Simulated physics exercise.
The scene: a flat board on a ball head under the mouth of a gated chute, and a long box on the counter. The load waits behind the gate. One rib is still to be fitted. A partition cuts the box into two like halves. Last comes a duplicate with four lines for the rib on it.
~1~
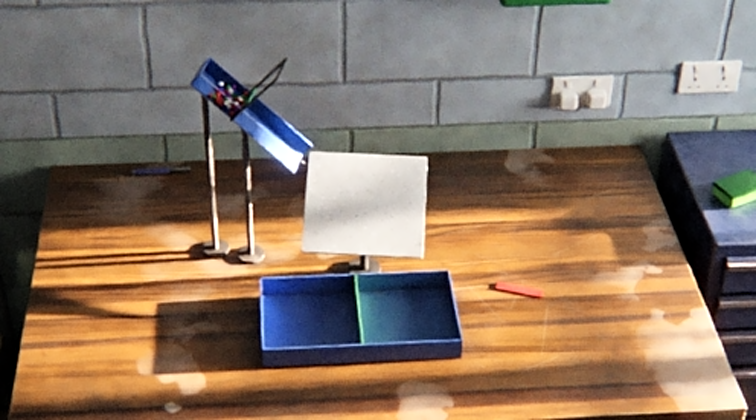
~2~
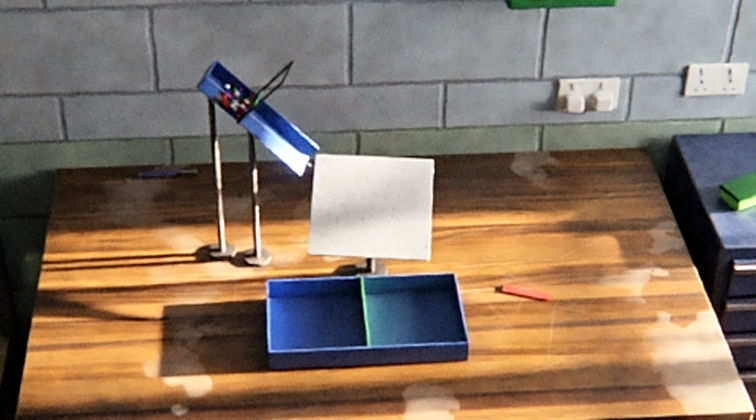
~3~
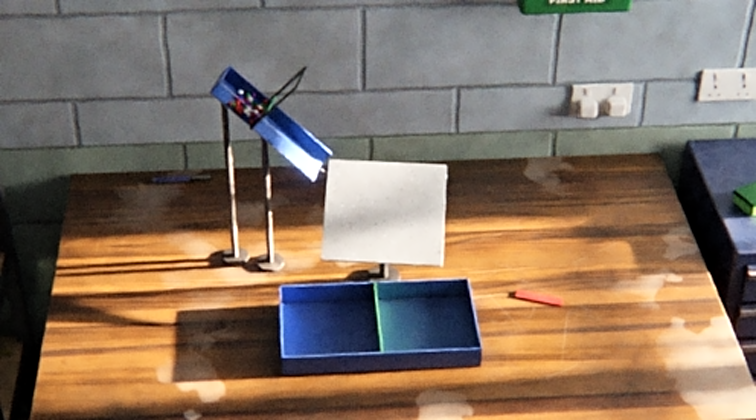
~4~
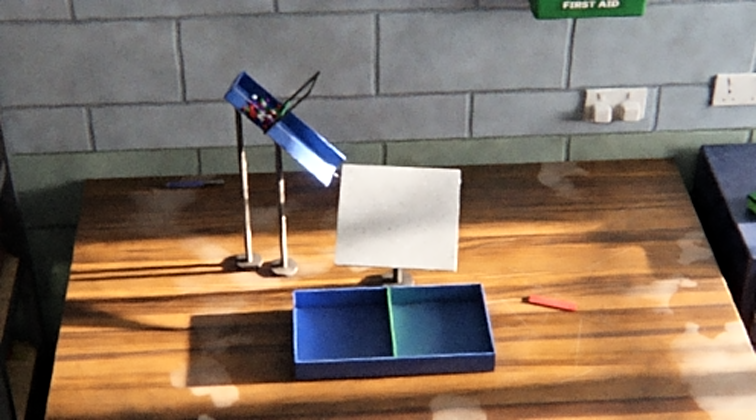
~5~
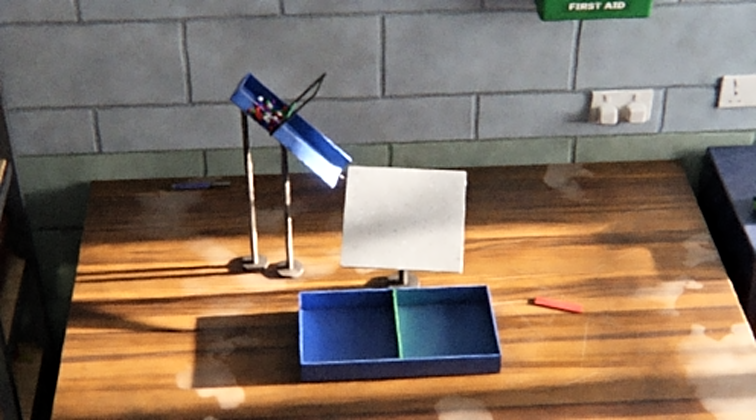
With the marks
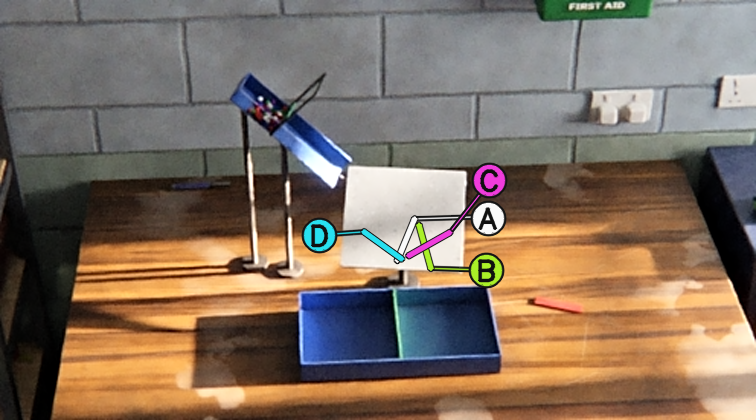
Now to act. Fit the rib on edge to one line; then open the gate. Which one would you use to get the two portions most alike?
Choose C.
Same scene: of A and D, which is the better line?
That is line A.
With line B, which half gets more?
Right.
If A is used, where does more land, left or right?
Left.
On the marked copy, line A from (414, 218) to (397, 260); line B from (418, 225) to (430, 268); line C from (449, 232) to (408, 255); line D from (363, 231) to (401, 258).
For line A, of what is caught, the larger part in the left half, roughly a quarter in the right.
For line B, of what is caught, roughly a quarter in the left half, the larger part in the right.
For line C, of what is caught, roughly half in the left half, roughly half in the right.
For line D, of what is caught, just a few in the left half, almost all in the right.
